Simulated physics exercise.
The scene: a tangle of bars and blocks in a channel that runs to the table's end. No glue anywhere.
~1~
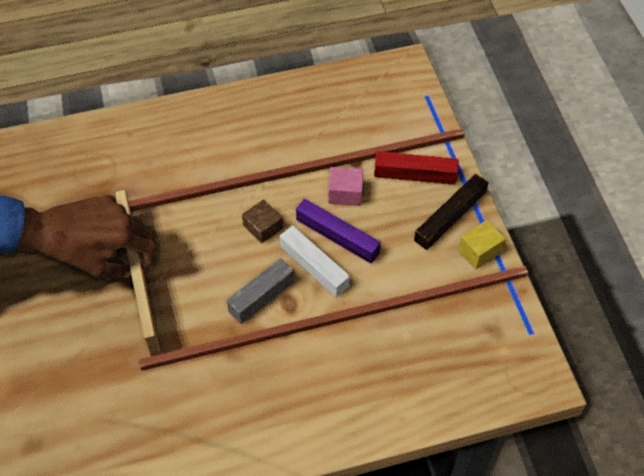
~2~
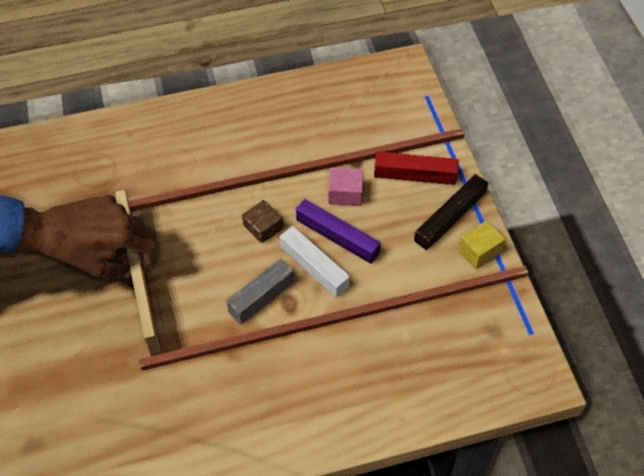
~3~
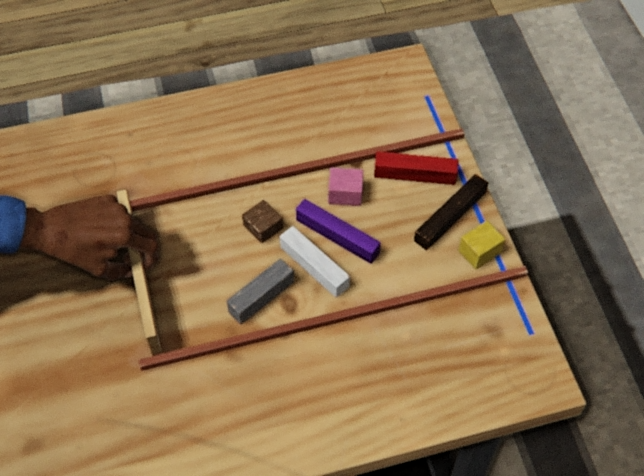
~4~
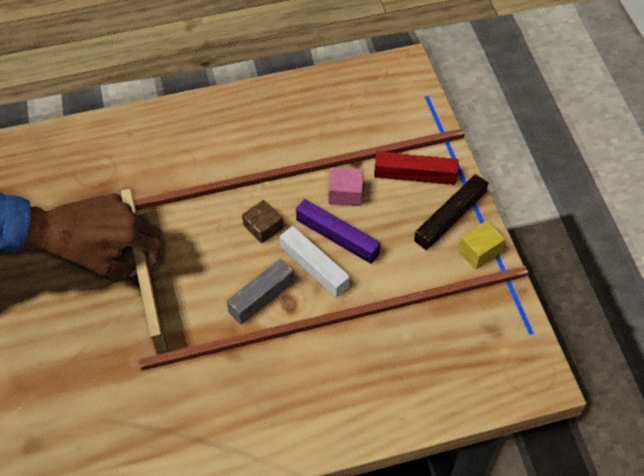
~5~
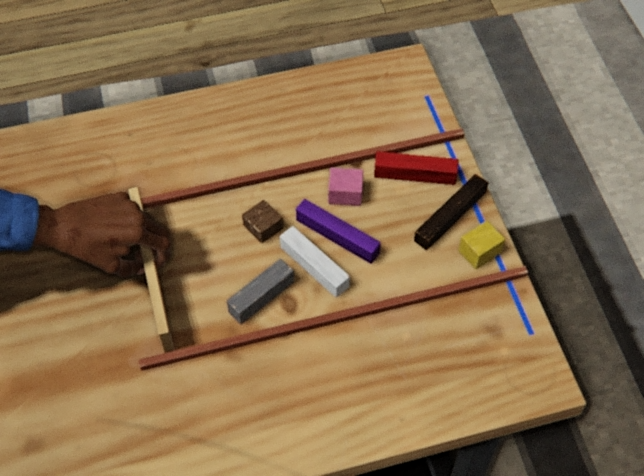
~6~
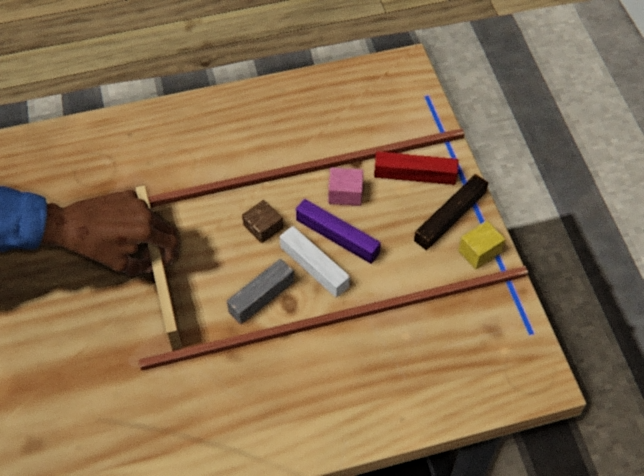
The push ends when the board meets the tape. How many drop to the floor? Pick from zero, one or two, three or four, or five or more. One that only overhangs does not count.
Outcome: The number that fall off is five or more.
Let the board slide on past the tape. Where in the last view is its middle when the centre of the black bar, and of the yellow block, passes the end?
At (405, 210) for the black bar; at (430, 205) for the yellow block.
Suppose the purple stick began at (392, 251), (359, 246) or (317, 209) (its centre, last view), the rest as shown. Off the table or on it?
In turn it drops off; comes down; is lost.
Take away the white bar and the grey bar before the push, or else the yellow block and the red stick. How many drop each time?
First 4, then 3.
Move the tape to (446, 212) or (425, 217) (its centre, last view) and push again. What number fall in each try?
Try by try, 3 and 1.
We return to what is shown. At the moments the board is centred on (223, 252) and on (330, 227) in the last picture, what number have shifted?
By then 1, and 5.
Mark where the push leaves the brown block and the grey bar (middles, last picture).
The brown block at (479, 174), the grey bar at (501, 233).
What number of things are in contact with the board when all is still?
3 of them.
Soon after, none off yet; yellow block at rest near (481, 245); black bar at rest near (452, 211); red stick at rest near (416, 168).
In the end, the number that fall off is five or more; gone, white bar, purple stick, red stick, black bar and yellow block.
